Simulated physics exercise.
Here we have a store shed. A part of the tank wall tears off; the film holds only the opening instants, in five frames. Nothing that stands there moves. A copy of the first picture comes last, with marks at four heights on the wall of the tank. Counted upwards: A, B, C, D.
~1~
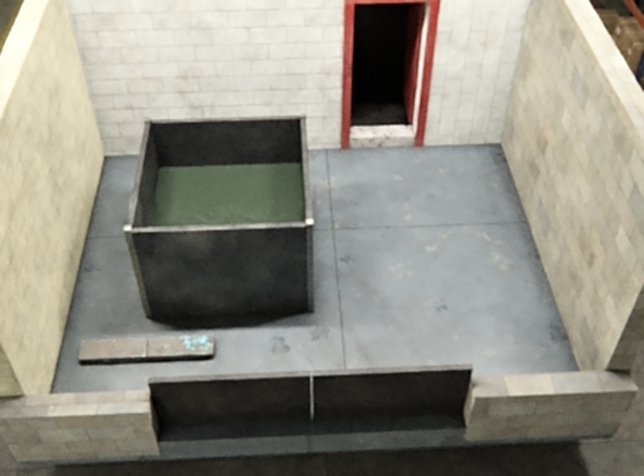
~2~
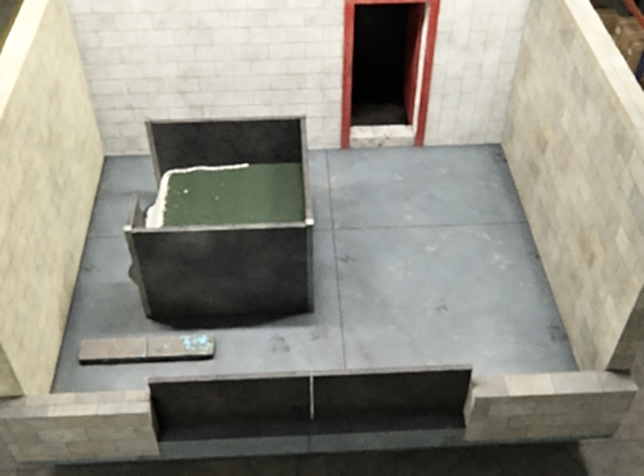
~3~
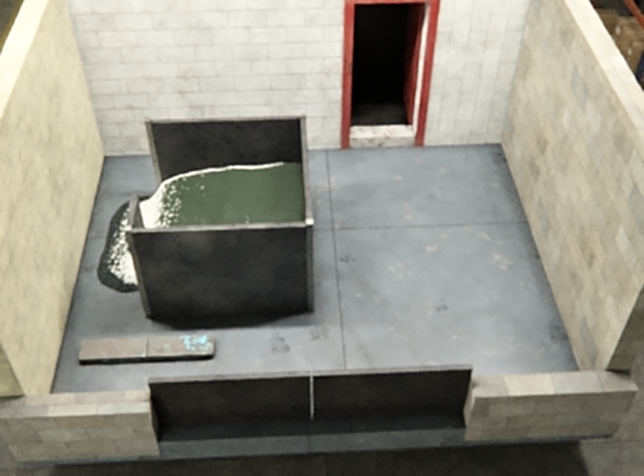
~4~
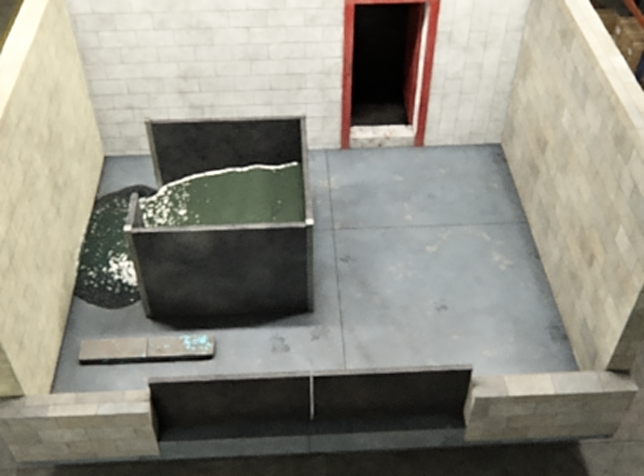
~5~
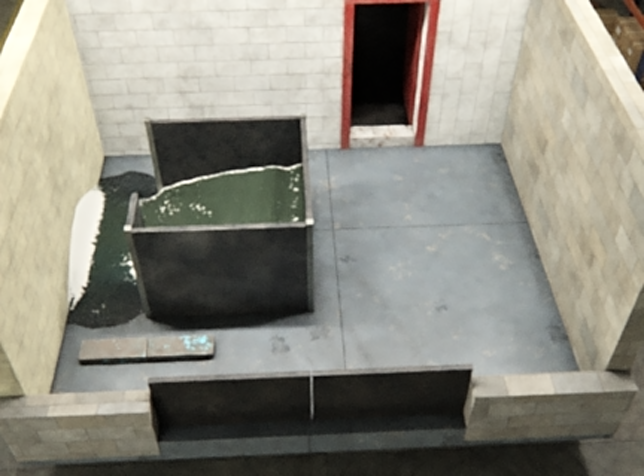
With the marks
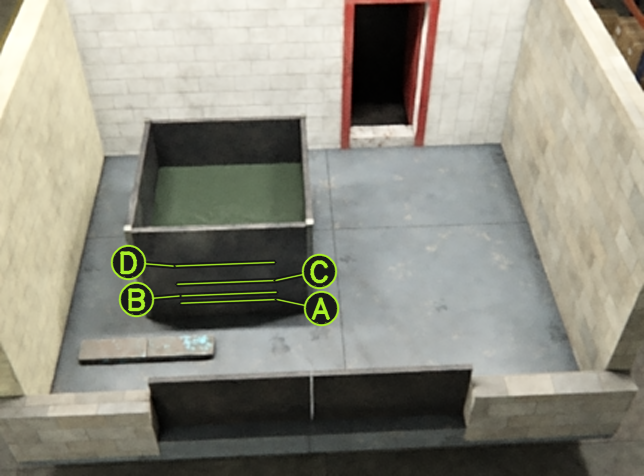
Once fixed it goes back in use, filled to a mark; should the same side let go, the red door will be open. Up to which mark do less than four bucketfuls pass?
That is mark D.
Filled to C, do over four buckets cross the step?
No, that is safe.
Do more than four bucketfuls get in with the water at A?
No, that is safe.
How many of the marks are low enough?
All four.
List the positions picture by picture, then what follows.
Water in the tank at rest, its middle at (228, 214); foot of the red doorway at (382, 147); shut gate at (312, 380), in the first frame.
Water covers 2 % of the ground, its front hidden from here, in the second frame.
Front seen at (113, 281), 4 % of the ground wet, in the third frame.
Front seen at (75, 286), 8 % of the ground wet, in the fourth frame.
Front seen at (68, 315), 11 % of the ground wet, in the fifth frame.
On the marked copy, A at (229, 301); B at (228, 294); C at (226, 282); D at (224, 264); from the bottom up A, B, C, D.
With A, nothing gets over.
With B, nothing gets over.
With C, nothing gets over.
With D, a splash gets over, under a bucket.
